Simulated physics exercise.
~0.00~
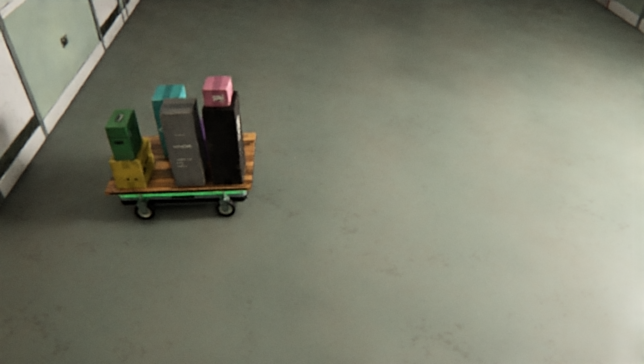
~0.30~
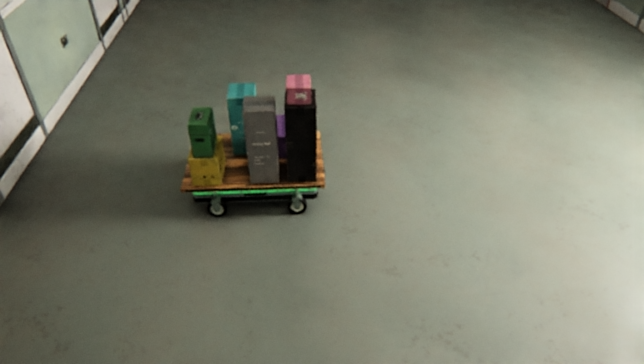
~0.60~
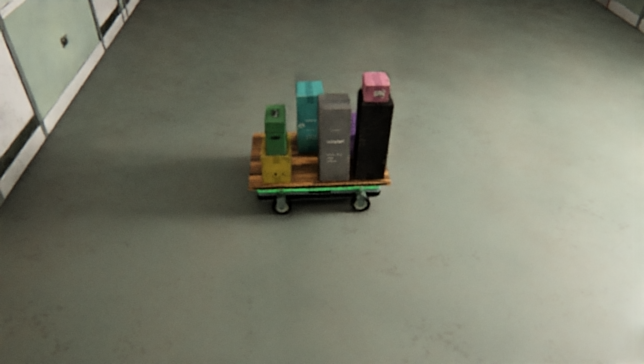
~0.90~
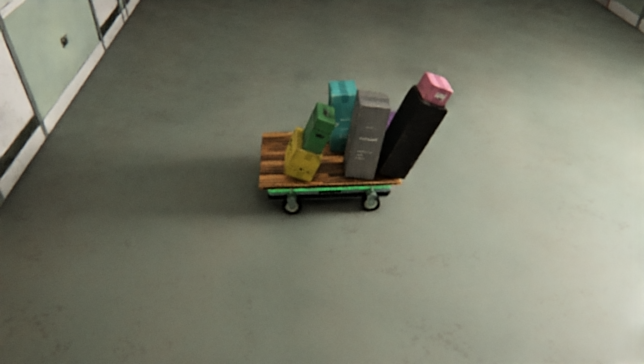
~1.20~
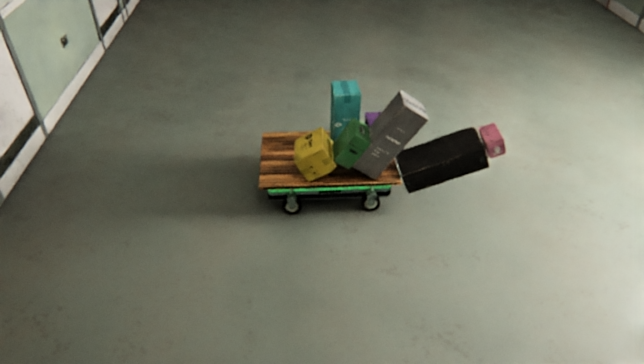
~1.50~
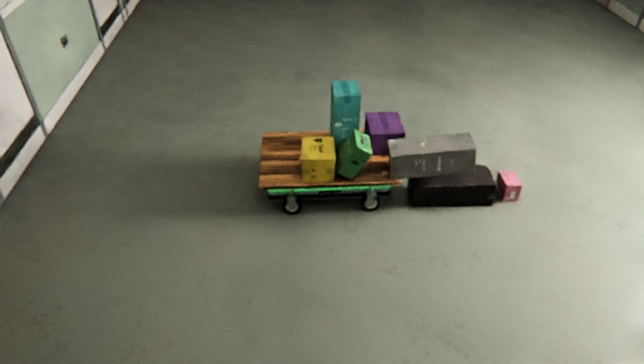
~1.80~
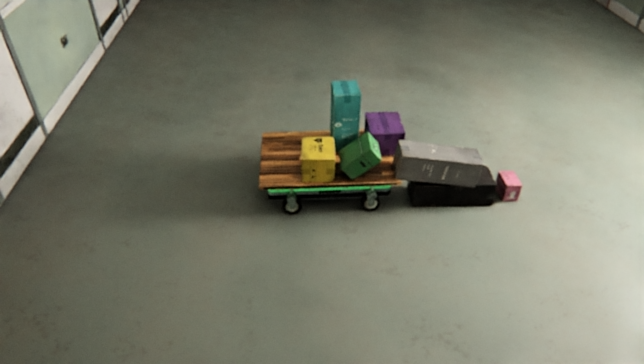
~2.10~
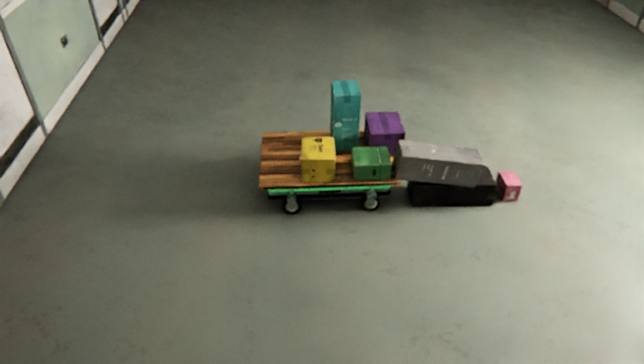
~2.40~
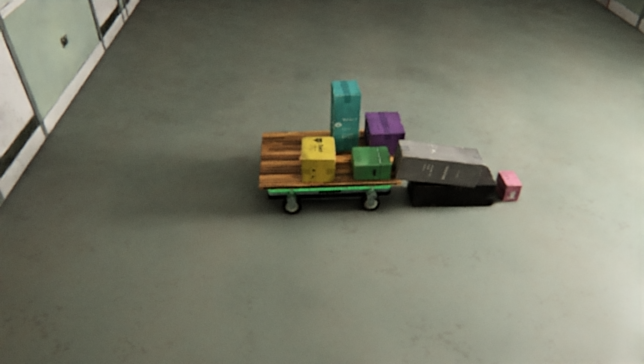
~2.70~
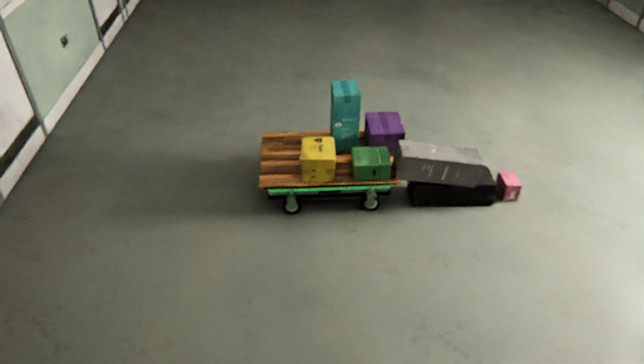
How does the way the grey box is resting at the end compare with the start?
At the start the grey box stands upright on the cart, but at the end it lies on its side, off the right end of the cart.
